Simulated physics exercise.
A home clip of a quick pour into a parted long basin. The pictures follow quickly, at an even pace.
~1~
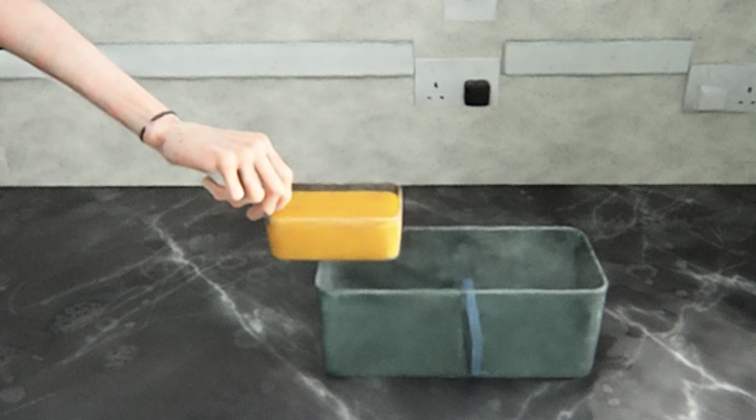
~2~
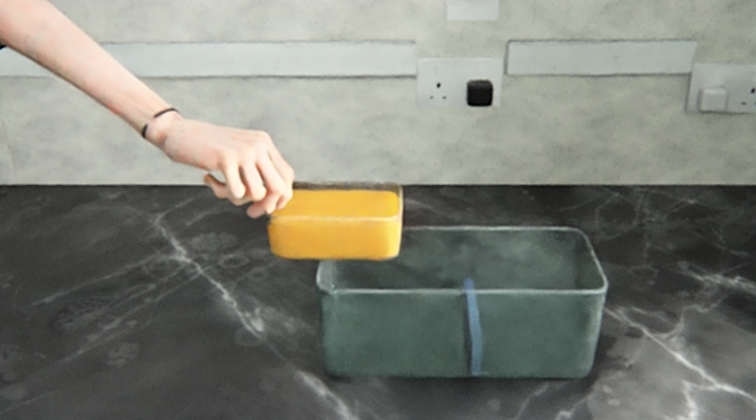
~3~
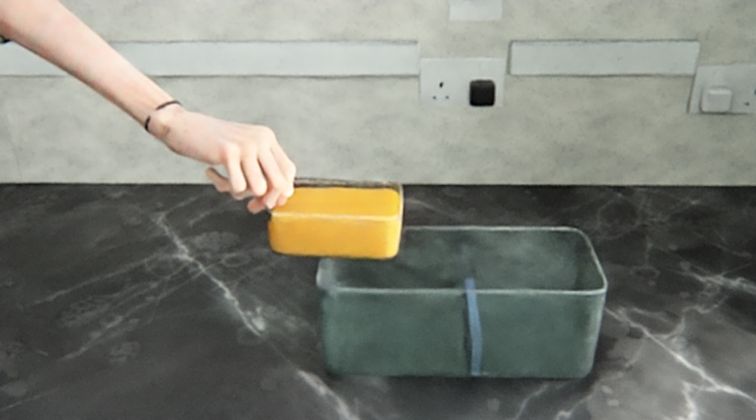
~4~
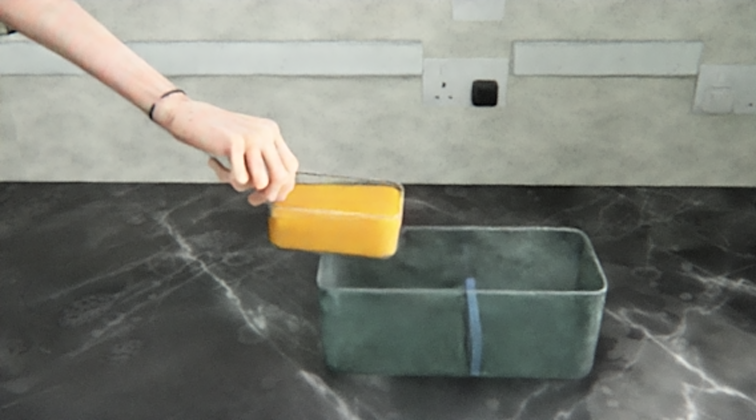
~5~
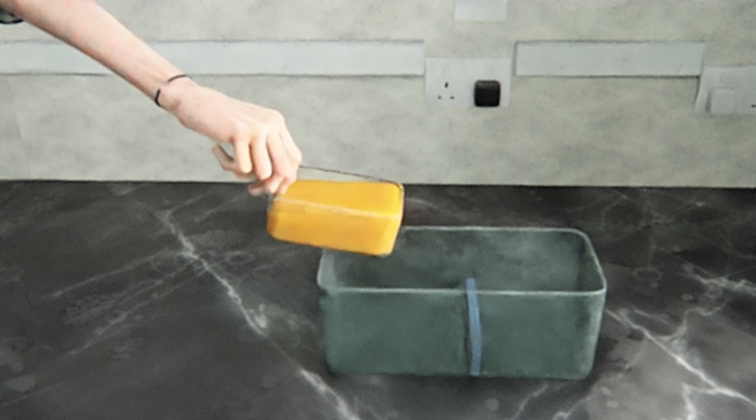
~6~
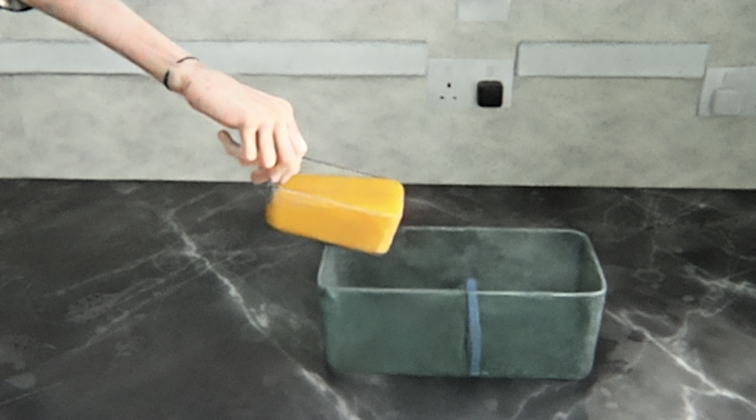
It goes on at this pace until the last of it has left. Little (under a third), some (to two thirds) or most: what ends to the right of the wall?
The share right of the wall is from a third to two thirds.
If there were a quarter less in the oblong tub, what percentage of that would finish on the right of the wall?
Some 45 per cent.
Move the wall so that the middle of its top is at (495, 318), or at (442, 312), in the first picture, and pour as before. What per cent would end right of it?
In turn 20 and 90 in a hundred.
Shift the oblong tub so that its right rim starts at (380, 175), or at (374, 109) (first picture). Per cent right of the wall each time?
In turn 40 and 60 in a hundred.
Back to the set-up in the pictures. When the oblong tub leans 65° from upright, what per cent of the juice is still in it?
About 30 per cent.
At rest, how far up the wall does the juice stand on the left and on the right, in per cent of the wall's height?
Some 20 per cent left and 40 right.
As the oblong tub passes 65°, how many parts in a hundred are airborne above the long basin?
Roughly 35 in a hundred.
A moment on, the oblong tub is tipped part way and 29 per cent is still to pour, 21 is left of the wall and 14 right of it.
Next, the oblong tub is tipped on its side and 5 per cent is still to pour, 31 is left of the wall and 58 right of it.
Then the oblong tub is tipped right over and 0 per cent is still to pour, 40 is left of the wall and 59 right of it.
Later the oblong tub is tipped right over and 0 per cent is still to pour, 40 is left of the wall and 59 right of it.
At rest 41 per cent lies left of the wall, 59 right of it and 1 outside.
